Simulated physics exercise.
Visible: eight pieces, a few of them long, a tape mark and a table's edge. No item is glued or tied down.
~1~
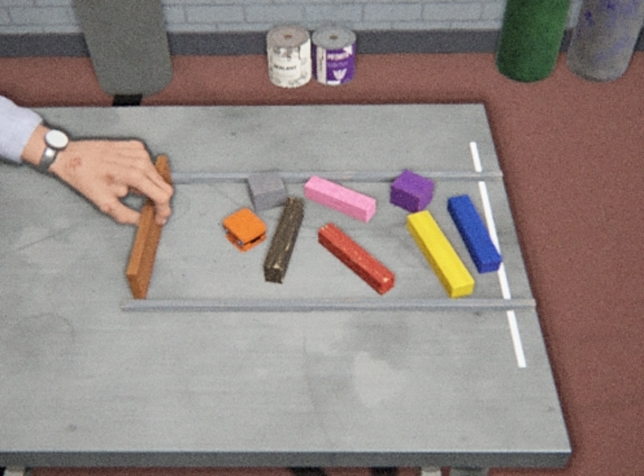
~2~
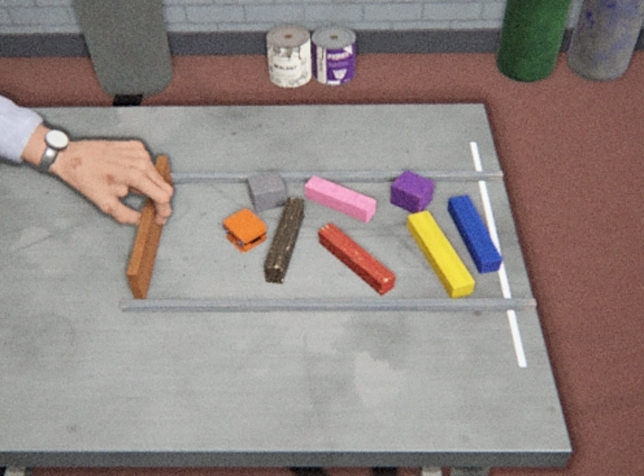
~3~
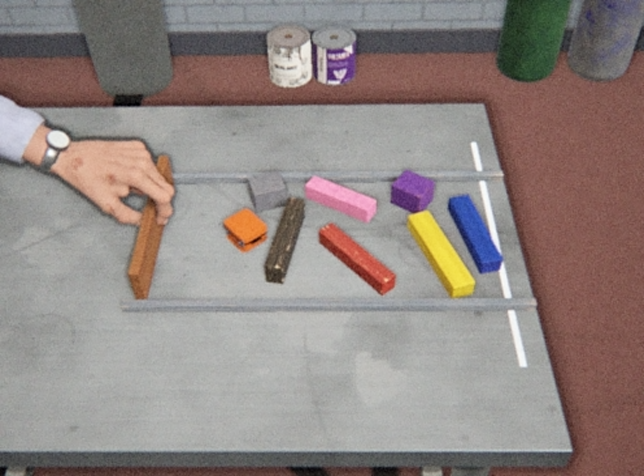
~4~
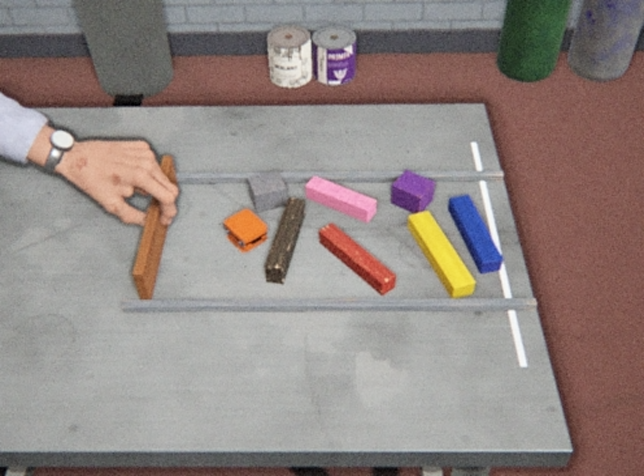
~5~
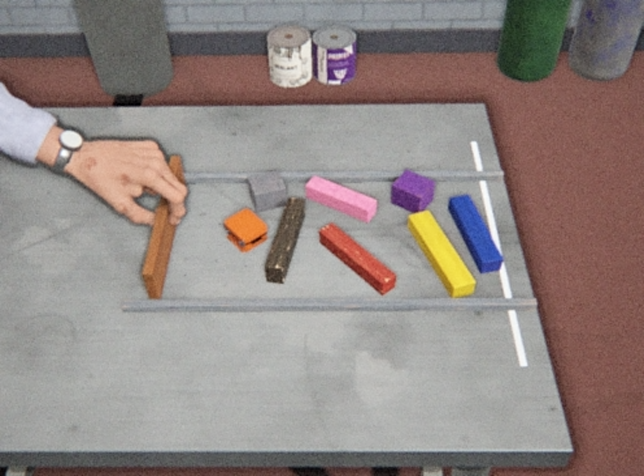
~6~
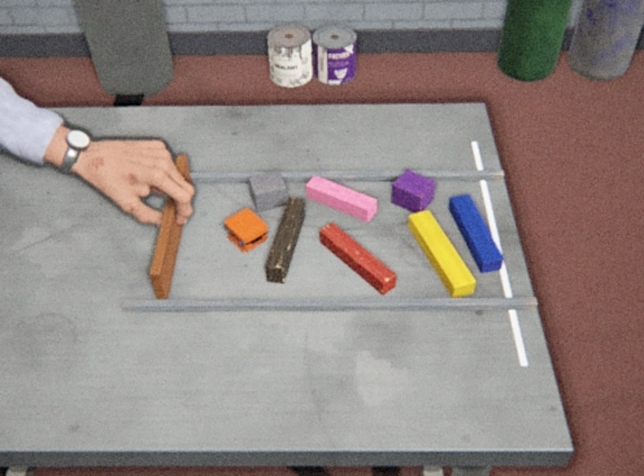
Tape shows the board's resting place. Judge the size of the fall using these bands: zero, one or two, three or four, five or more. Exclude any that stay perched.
Looks like at least five of them go over the edge.
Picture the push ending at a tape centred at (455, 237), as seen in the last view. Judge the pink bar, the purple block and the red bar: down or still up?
The pink bar stays put; the purple block topples off; and the red bar stays put.
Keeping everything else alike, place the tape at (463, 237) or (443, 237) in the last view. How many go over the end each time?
Tallies: 3, 2.
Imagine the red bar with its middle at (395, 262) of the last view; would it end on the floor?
I reckon from there it drops down.
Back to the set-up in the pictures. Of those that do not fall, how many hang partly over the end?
2 in all.
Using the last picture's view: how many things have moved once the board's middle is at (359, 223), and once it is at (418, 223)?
Moved so far: 7, then 8.
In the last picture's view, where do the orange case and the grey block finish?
The orange case stops around (512, 233); the grey block around (506, 194).
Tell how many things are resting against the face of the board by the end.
The number is 2.
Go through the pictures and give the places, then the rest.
Blue stick (473, 233); yellow stick (439, 253); purple block (412, 192); board (152, 225); tape (494, 238), in the first frame.
Yellow stick (439, 253); red bar (355, 258), in the second frame.
Purple block (412, 193); orange case (246, 232), in the third frame.
Blue stick (474, 233); black bar (286, 240), in the fourth frame.
Yellow stick (440, 253); pink bar (341, 199), in the fifth frame.
Blue stick (475, 232); yellow stick (440, 253); purple block (413, 192); board (173, 224); tape (495, 237), in the sixth frame.
Early on, none off yet; blue stick at rest near (475, 232); yellow stick at rest near (440, 253); purple block at rest near (413, 192).
A while later, none off yet; blue stick travelled a little near (497, 231); yellow stick travelled a little near (492, 256); purple block travelled about its own width near (461, 188).
Finally, the number that fall off is five or more; lost, black bar, pink bar, red bar, purple block, yellow stick and blue stick.
